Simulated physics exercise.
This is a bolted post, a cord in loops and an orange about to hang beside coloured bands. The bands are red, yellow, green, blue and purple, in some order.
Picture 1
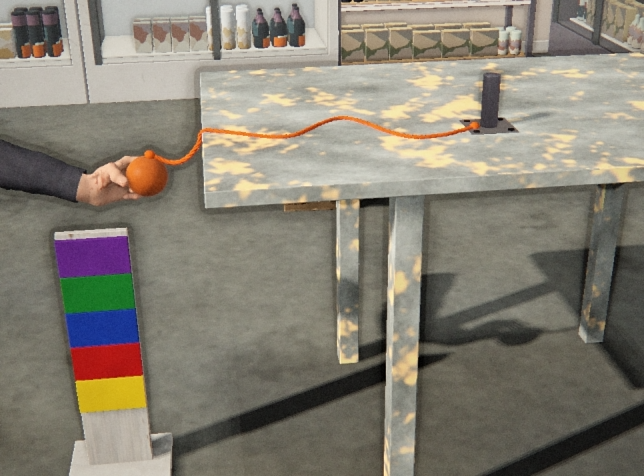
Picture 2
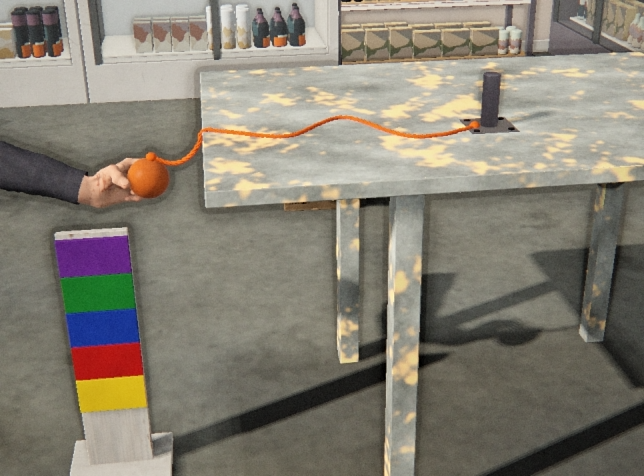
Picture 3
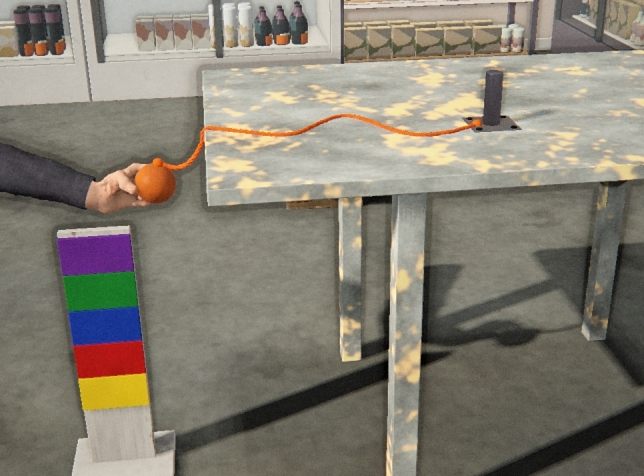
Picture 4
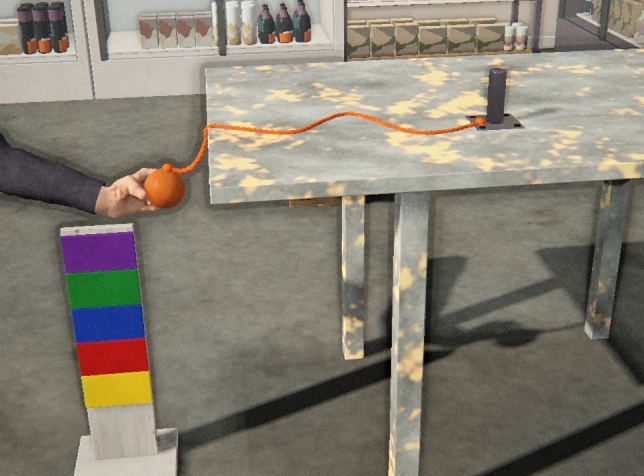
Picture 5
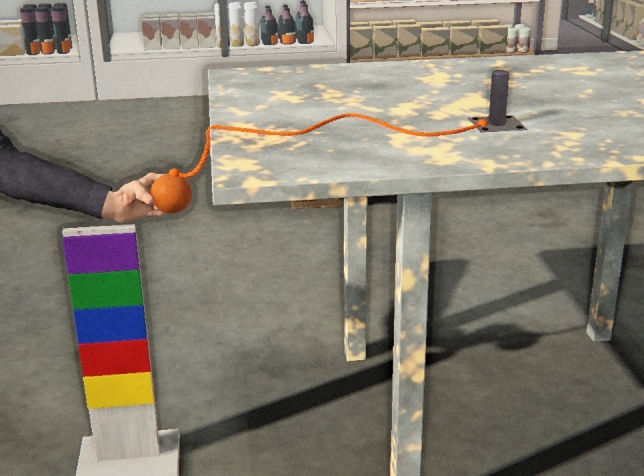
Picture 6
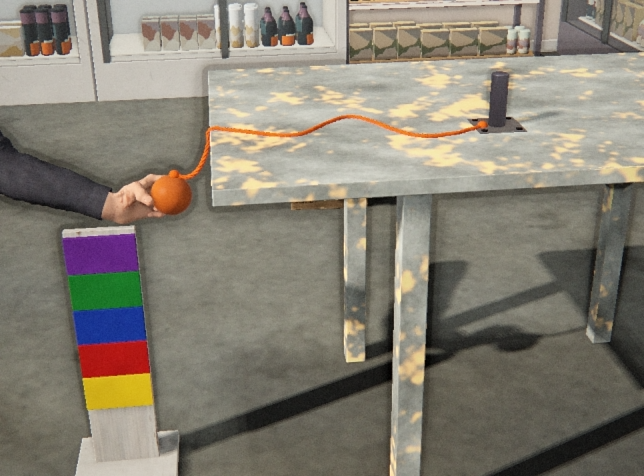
A hand holding a round orange object on a cord by a mottled table, shifting slightly right above coloured bands, then staying still.
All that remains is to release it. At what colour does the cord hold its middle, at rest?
The cord holds its middle at green.
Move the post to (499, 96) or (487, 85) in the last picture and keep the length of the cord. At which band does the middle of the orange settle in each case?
Taking them in turn: Purple; purple.
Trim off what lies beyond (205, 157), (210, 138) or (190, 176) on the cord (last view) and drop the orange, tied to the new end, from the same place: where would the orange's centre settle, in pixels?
Try by try, around (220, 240), (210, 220) and (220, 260).
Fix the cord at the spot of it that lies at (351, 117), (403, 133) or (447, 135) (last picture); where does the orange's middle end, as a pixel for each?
About (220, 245), (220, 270) and (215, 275).
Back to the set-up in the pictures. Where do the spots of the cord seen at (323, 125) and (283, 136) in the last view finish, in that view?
The first at (272, 132), the second at (217, 134).
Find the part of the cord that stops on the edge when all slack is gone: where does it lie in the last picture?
It lies at about (277, 135).
Soon after, orange near (189, 274); level with green.
After that, orange near (251, 282); level with green.
And then, orange near (209, 287); level with green.
In the end, orange near (215, 289); level with green. At green.
